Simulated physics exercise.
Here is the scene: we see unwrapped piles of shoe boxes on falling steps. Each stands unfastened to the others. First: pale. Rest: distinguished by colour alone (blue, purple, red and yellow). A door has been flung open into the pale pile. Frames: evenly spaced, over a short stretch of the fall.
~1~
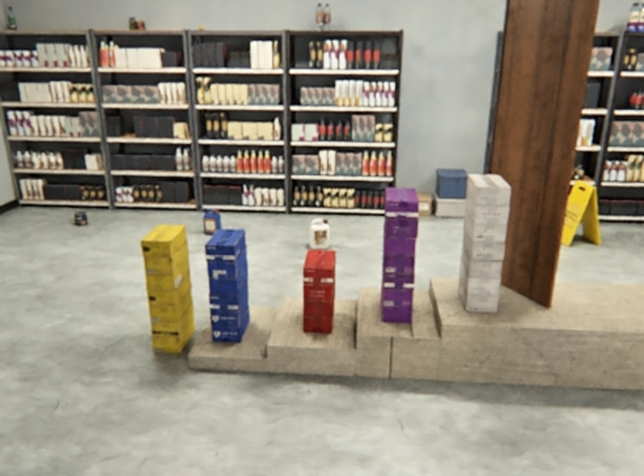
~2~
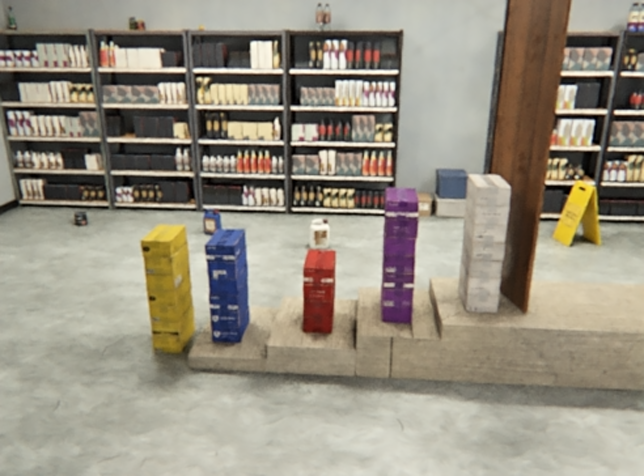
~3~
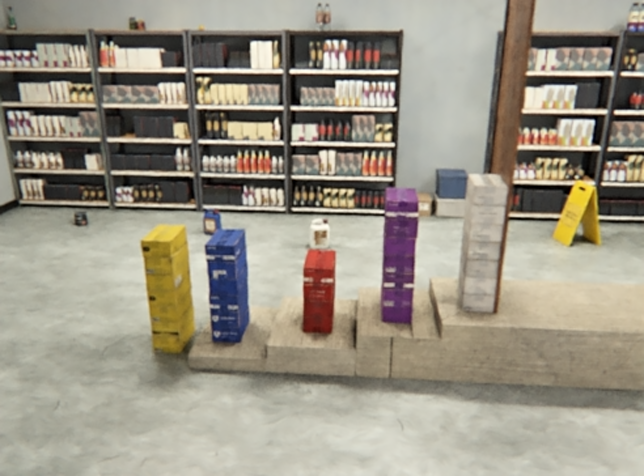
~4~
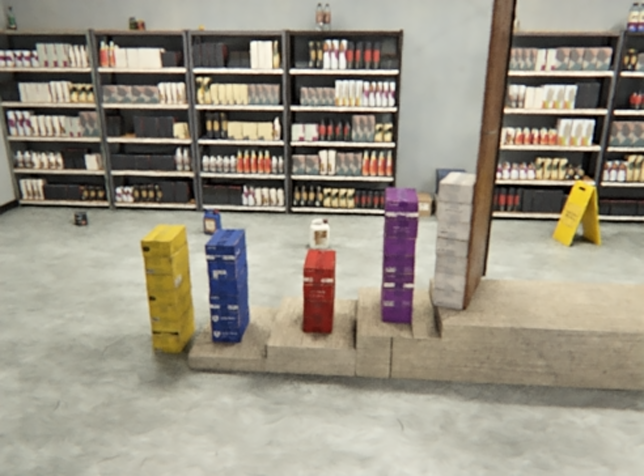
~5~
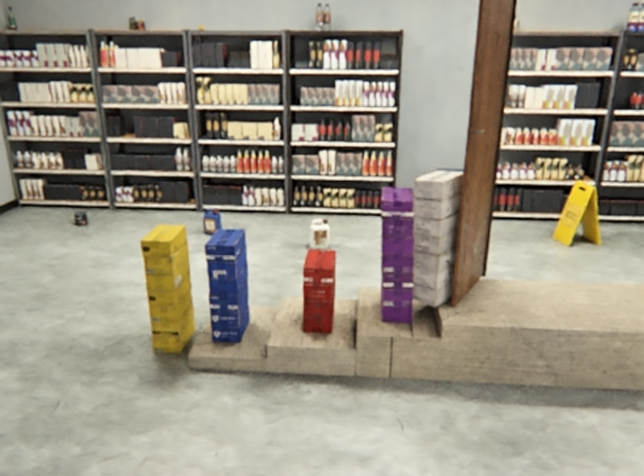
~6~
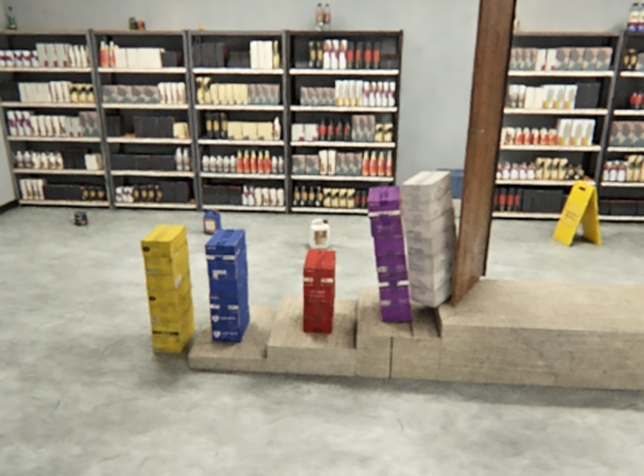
Shop floor with coloured box stacks on low steps, a brown door swinging left, pushing the pale stack against the leaning purple one.
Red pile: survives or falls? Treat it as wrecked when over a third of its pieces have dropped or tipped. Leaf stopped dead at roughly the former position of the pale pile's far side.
Falls.
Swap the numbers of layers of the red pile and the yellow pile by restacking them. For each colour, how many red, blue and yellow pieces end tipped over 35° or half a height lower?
Pieces down at the end - red: 6, blue: 5, yellow: 3.
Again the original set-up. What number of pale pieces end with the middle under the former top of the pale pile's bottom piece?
Counting them up gives 6.
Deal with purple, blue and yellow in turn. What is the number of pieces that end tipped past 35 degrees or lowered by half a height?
Down at the end: Purple 6, blue 0, yellow 0.
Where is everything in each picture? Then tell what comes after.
In the first frame (places mark the middle of the side facing us), door edge (598, 7) swinging in; top red box (320, 258); top blue box (226, 237); the rest undisturbed.
The second frame shows door edge swinging in; top red box (320, 258).
The third frame shows door edge past square; top red box (320, 258).
The fourth frame shows door edge past square; top red box (320, 258).
The fifth frame shows door edge (481, 6) past square, top of the pale pile leaning barely; top red box (320, 258); top purple box (397, 210) shifted a little; 4 disturbed, none down.
The sixth frame shows door edge (481, 6) past square, top of the pale pile leaning a little; top red box (320, 258); top purple box (384, 210) leaning a little; 7 disturbed, none down.
Soon after the last picture, 1 of the pale pile down; none of the 4 red boxes down (0 of 24 in all colours); top red box unmoved; top purple box leaning clearly, half its height lower.
A little later, 7 of the pale pile down; none of the 4 red boxes down (6 of 24 in all colours); top red box leaning a little; top purple box on its side.
Later still, 7 of the pale pile down; 3 of the 4 red boxes down (9 of 24 in all colours); top red box leaning steeply, some two heights lower; top purple box on its side.
At rest, 7 of the pale pile down; 3 of the 4 red boxes down (9 of 24 in all colours); top red box on its side; top purple box on its side. As the last picture would show them, middles, top red box near (249, 294), top purple box near (258, 319).
